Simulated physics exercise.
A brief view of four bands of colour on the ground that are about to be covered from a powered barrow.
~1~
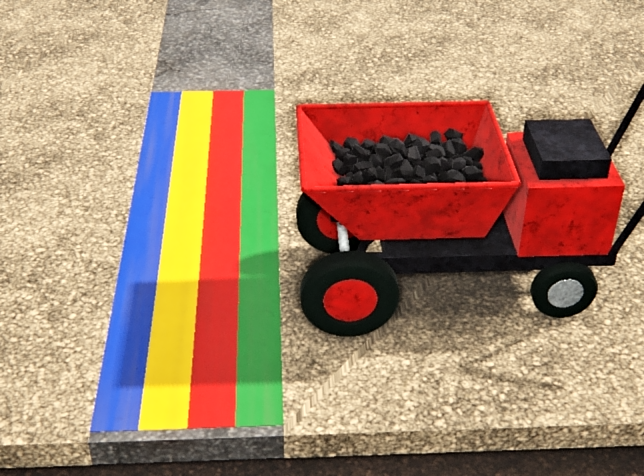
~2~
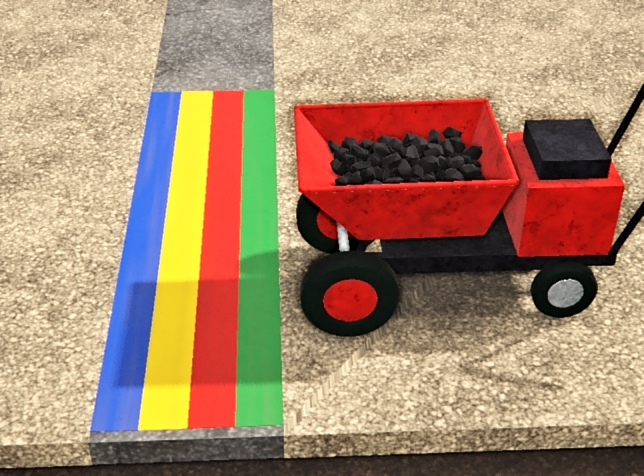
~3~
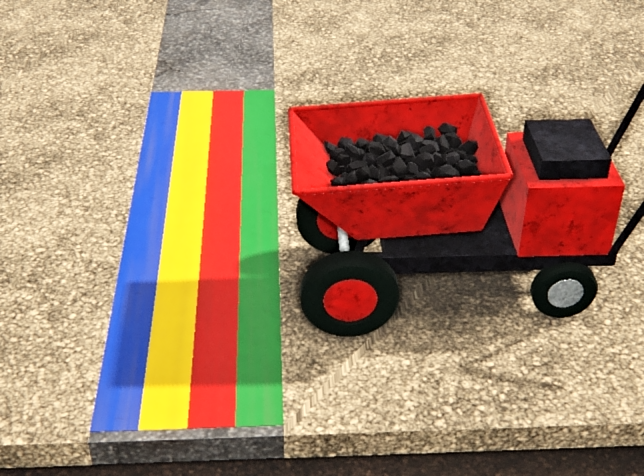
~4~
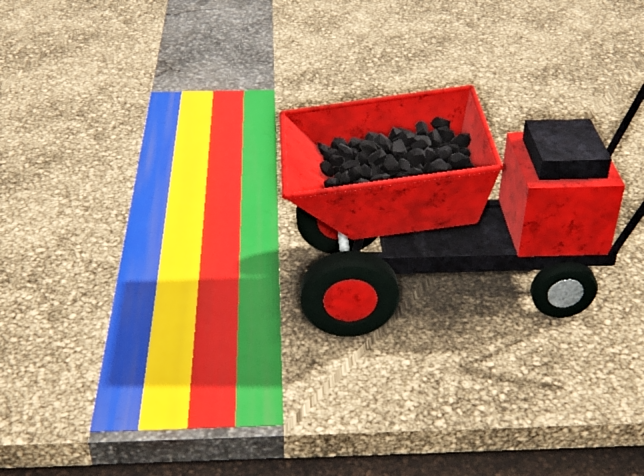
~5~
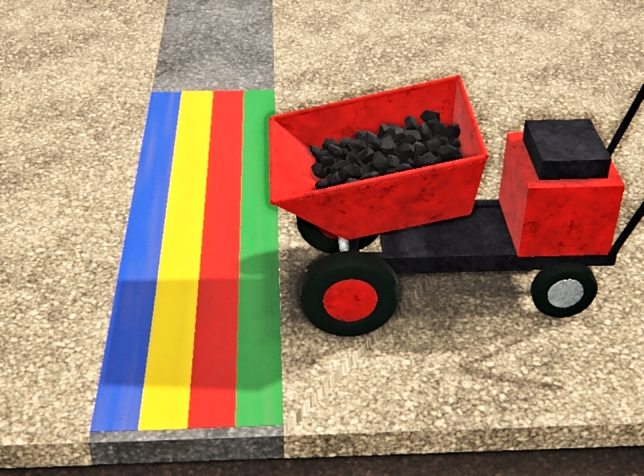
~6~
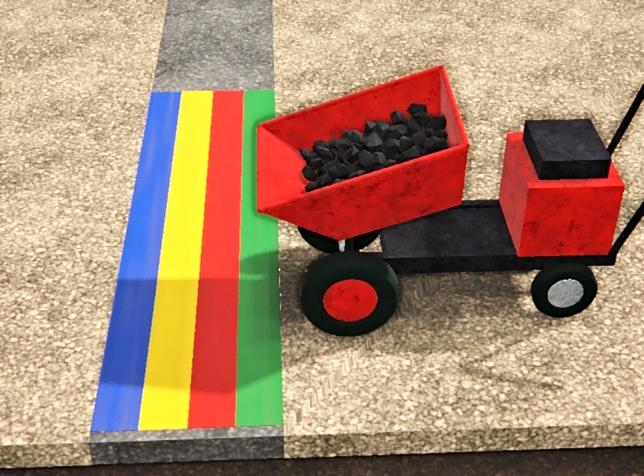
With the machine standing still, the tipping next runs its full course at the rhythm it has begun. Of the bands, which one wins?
The yellow band wins.
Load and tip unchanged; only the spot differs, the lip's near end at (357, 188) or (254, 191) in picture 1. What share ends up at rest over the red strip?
First spot: 30 %, second spot: 0 %.
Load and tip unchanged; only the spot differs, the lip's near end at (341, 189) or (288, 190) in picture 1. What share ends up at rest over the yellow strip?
Roughly 20 per cent first, then roughly 40 per cent.
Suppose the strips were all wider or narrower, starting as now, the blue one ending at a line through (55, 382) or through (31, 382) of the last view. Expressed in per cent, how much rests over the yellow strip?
Shares in order: Close to 30 %; close to 30 %.
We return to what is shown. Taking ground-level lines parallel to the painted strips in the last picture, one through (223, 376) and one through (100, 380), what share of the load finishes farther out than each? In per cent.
Some 80 and some 10 per cent, respectively.
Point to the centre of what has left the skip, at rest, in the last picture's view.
Around (172, 285).
Soon after the last picture, skip tipped steeply; all in the skip.
A little later, skip tipped right over; most in the skip; a stray few over the red strip; a small part over the yellow strip; a stray few over the blue strip.
Later still, skip tipped right over; about a quarter in the skip; a small part over the red strip; about a third over the yellow strip; about a quarter over the blue strip; a small part off the paint.
At rest, skip tipped right over; about a quarter in the skip; a stray few over the green strip; a small part over the red strip; about a third over the yellow strip; about a quarter over the blue strip; a small part off the paint.
